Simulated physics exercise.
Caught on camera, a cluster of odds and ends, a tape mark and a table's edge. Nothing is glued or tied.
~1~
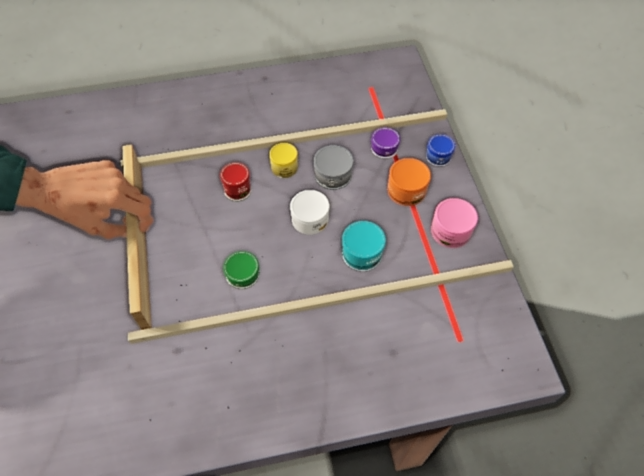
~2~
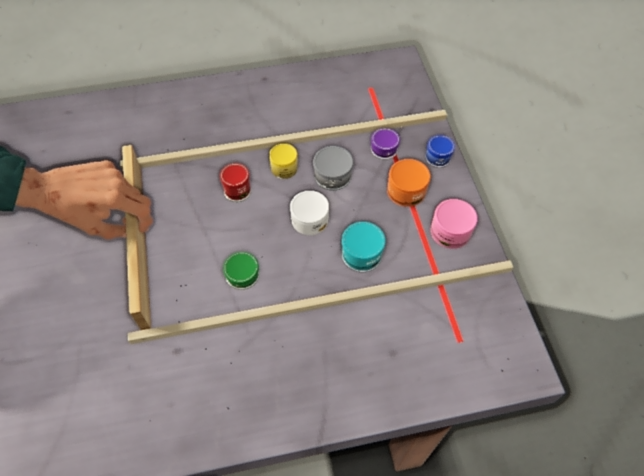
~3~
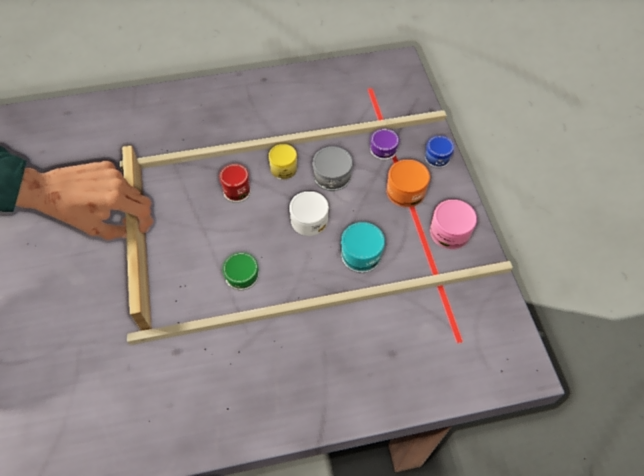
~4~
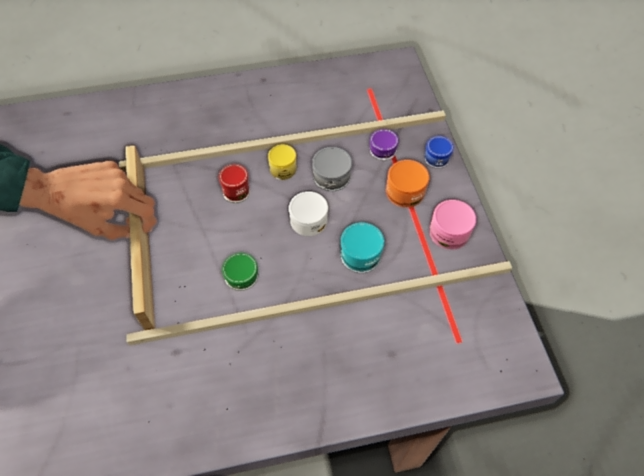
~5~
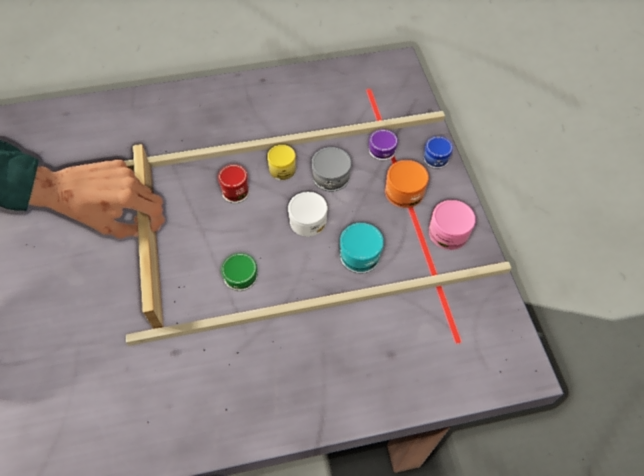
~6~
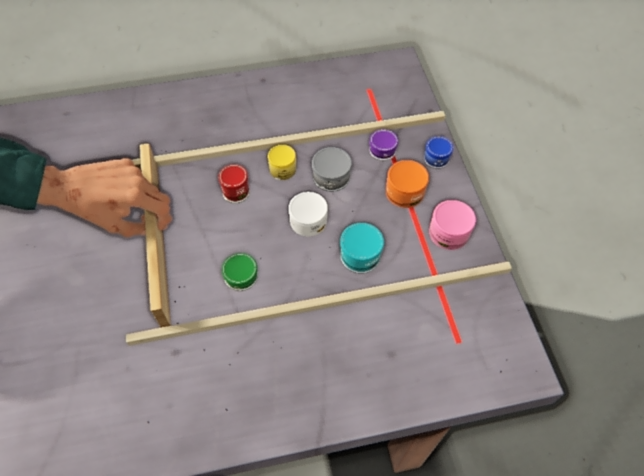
Hand holding a wooden bar still, then sliding it slightly right between two rails towards colourful round tubs that stay unmoved.
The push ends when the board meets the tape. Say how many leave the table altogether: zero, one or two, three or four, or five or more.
In the end the number that fall off is one or two.
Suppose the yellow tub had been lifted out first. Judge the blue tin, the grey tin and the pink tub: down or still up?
The blue tin goes over, the grey tin stays on, the pink tub comes down.
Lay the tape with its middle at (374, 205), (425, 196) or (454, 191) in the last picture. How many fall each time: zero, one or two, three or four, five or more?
For each place: Not one; either one or two; at least five.
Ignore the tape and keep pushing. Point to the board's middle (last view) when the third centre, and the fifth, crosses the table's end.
Near (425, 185) and (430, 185).
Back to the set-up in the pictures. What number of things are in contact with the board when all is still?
4 of them.
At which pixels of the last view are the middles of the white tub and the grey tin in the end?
First (429, 196), then (440, 151).
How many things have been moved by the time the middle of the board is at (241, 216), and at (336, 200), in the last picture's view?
First 2, then 7.
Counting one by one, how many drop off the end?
Fallen: 2.
Soon after, none off yet; blue tin at rest near (438, 153); pink tub at rest near (452, 226); orange tub at rest near (407, 184).
Then, none off yet; blue tin at rest near (438, 153); pink tub moved a little near (468, 222); orange tub moved a little near (417, 183).
By the end, the number that fall off is one or two; fallen, pink tub and blue tin.
